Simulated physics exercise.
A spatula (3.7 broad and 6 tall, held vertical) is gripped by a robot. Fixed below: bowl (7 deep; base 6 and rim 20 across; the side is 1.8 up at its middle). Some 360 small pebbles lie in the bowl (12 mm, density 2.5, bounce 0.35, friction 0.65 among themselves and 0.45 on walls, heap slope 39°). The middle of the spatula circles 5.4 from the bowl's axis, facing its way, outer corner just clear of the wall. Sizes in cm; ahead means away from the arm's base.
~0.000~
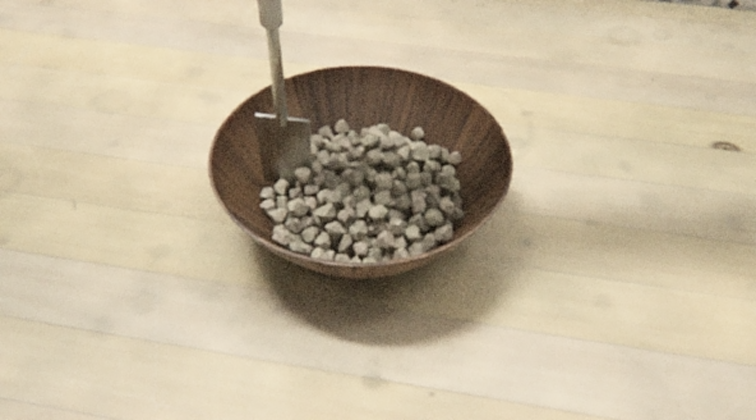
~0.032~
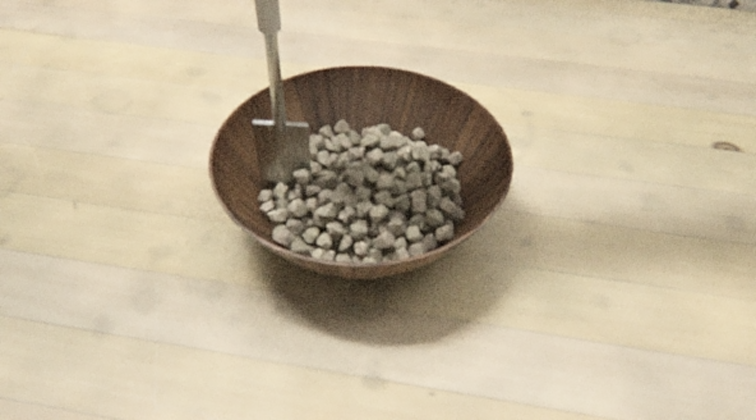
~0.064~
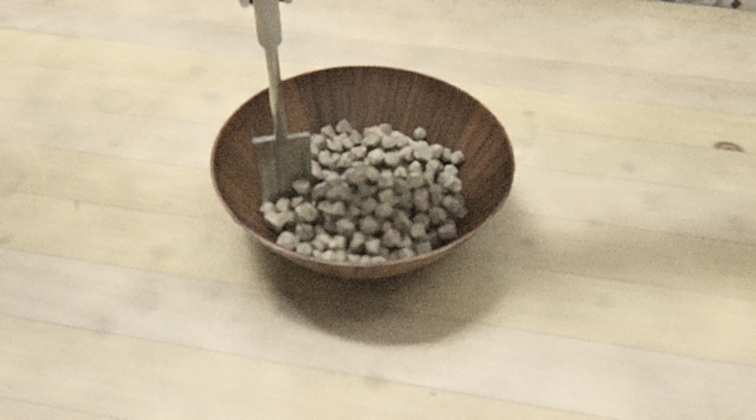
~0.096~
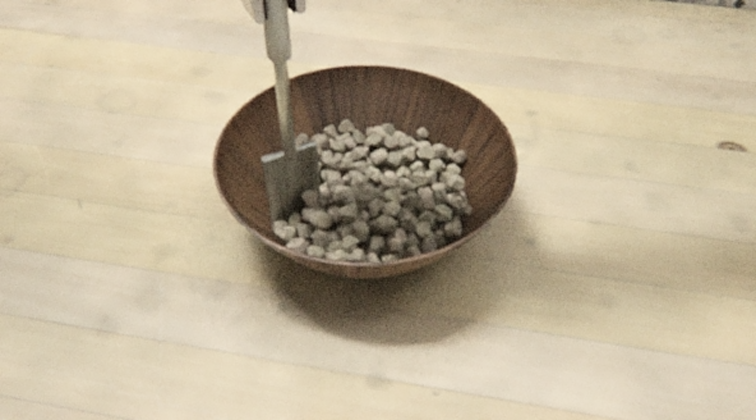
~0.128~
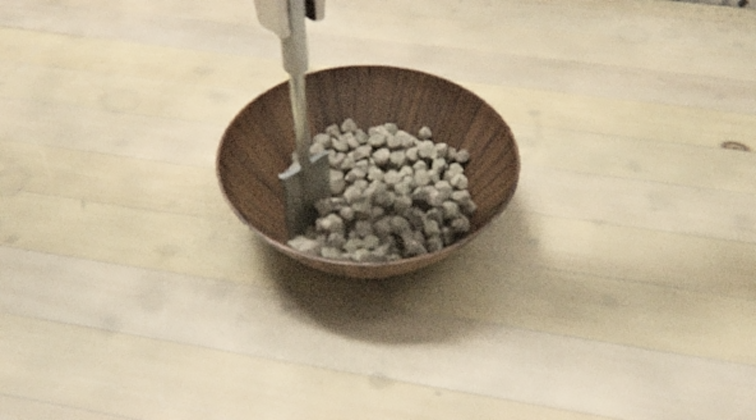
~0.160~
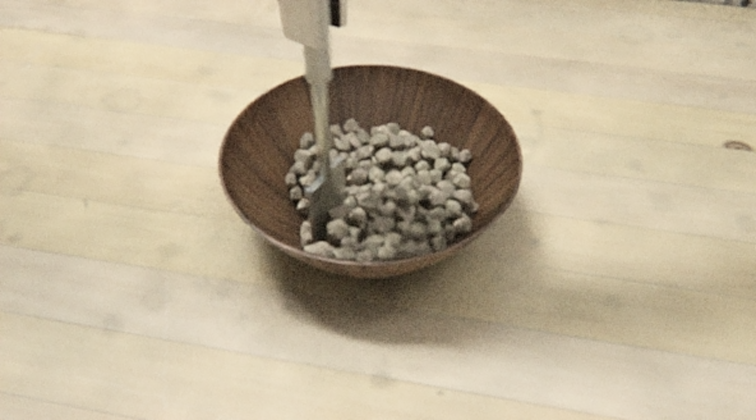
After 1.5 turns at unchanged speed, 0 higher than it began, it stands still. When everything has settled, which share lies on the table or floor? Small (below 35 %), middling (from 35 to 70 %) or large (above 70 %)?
On the table or floor the share is small, below 35 %.
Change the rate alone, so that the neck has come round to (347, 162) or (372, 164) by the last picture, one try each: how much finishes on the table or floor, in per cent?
Some 25 and 30 per cent.
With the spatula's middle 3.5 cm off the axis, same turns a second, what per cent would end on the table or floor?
In that case some 5 per cent.
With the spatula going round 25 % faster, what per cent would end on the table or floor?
It would be near 25 per cent.
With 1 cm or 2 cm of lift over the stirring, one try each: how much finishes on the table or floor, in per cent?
About 10 and 10 per cent.
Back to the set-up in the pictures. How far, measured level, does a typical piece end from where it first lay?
Roughly 8 cm.
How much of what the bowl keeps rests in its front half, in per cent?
About 40 per cent.
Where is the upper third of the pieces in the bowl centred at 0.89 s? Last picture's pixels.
Around (361, 235).
After 0.52 s, 254° round, highest piece 9 above the table; 341 in the bowl, 13 on the table or floor, 10 in flight or on the tool.
After 0.89 s, 78° round, highest piece 9 above the table; 302 in the bowl, 56 on the table or floor, 6 in flight or on the tool.
After 1.27 s, 180° round, highest piece 8 above the table; 289 in the bowl, 75 on the table or floor.
After 1.97 s, 180° round, highest piece 8 above the table; 289 in the bowl, 75 on the table or floor.
At rest, 289 in the bowl, 75 on the table or floor. That is 21 % on the table or floor.
